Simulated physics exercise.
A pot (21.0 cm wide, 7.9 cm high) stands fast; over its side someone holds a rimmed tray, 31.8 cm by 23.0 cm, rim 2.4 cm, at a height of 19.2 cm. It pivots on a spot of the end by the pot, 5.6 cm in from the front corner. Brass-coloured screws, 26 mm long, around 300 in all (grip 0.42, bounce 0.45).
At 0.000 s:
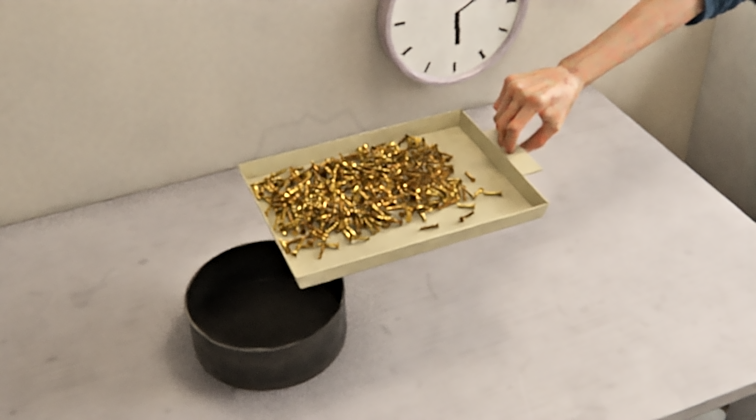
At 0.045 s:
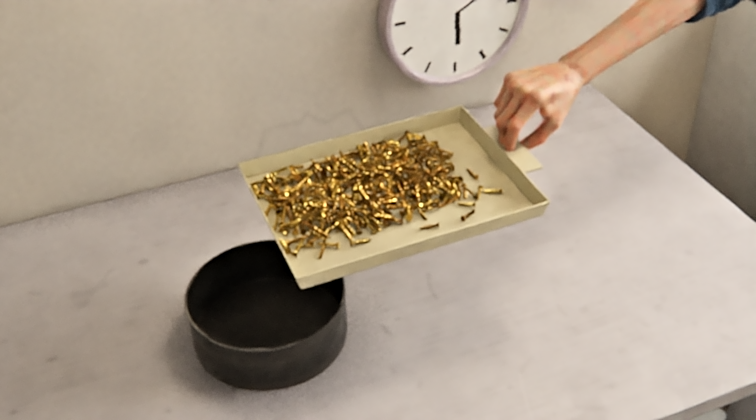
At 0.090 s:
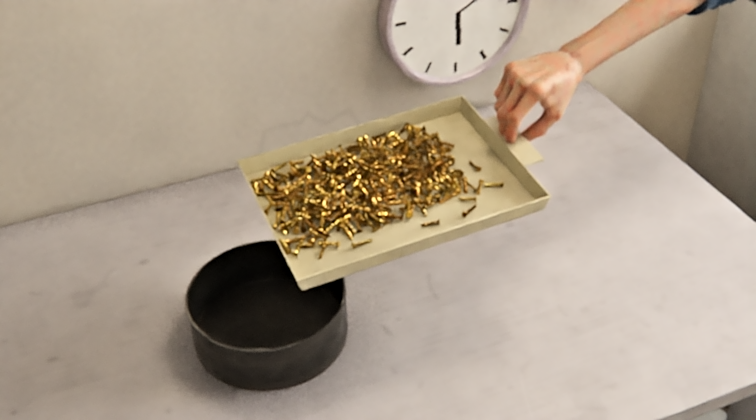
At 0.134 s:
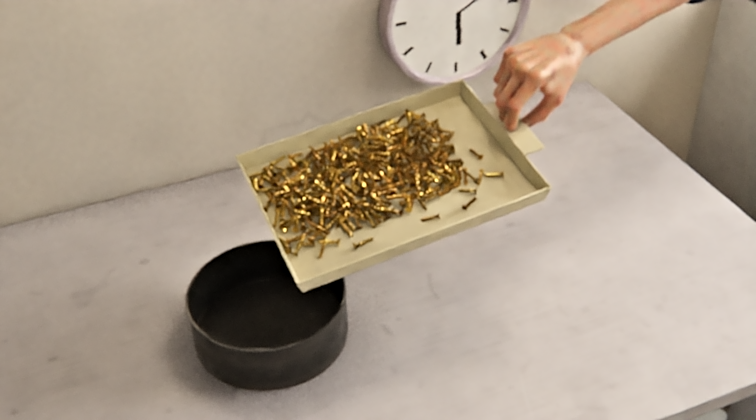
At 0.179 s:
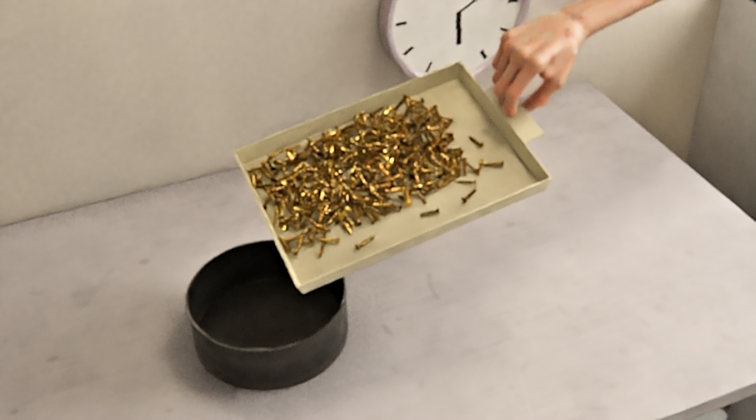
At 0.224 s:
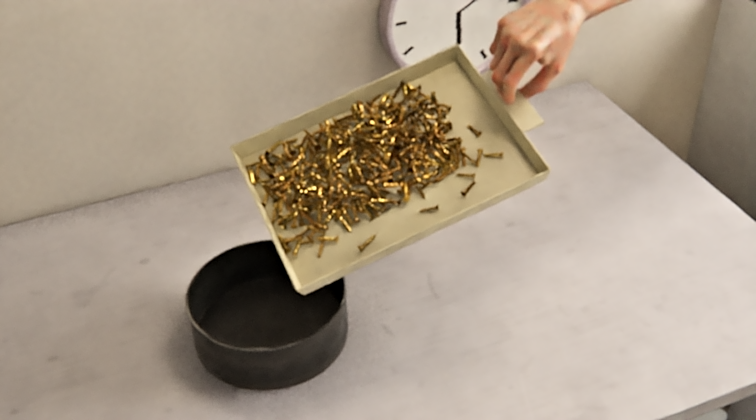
A hand tilts a rimmed tray of brass-coloured screws, raising its right end beside a dark pot.
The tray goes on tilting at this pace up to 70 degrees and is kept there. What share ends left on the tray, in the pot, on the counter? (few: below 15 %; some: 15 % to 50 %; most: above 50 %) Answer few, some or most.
Tray: Few, pot: Few, counter: Most.
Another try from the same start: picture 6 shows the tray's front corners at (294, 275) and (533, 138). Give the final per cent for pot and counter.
Pot 55, counter 25.
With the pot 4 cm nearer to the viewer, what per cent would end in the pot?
It would be near 15 per cent.
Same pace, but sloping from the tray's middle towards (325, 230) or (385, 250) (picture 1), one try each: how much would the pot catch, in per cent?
Some 30 and 0 per cent.
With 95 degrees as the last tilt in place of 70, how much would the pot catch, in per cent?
Then about 0 per cent.
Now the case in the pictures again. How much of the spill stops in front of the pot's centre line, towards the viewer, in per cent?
Some 100 per cent.
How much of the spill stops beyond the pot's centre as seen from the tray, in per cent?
About 80 per cent.
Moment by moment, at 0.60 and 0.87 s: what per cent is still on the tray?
In turn: 100, 20.
Then, at 0.45 s, tilt 45 degrees; the tray holds 100 %, the pot 0 %.
Then, at 0.60 s, tilt 63 degrees; the tray holds 100 %, the pot 0 %.
After 0.87 s, tilt 70 degrees; the tray holds 20 %, the pot 0 %.
By 2.0 s all is still; tray 5 %, pot 0 %, counter 90 %.
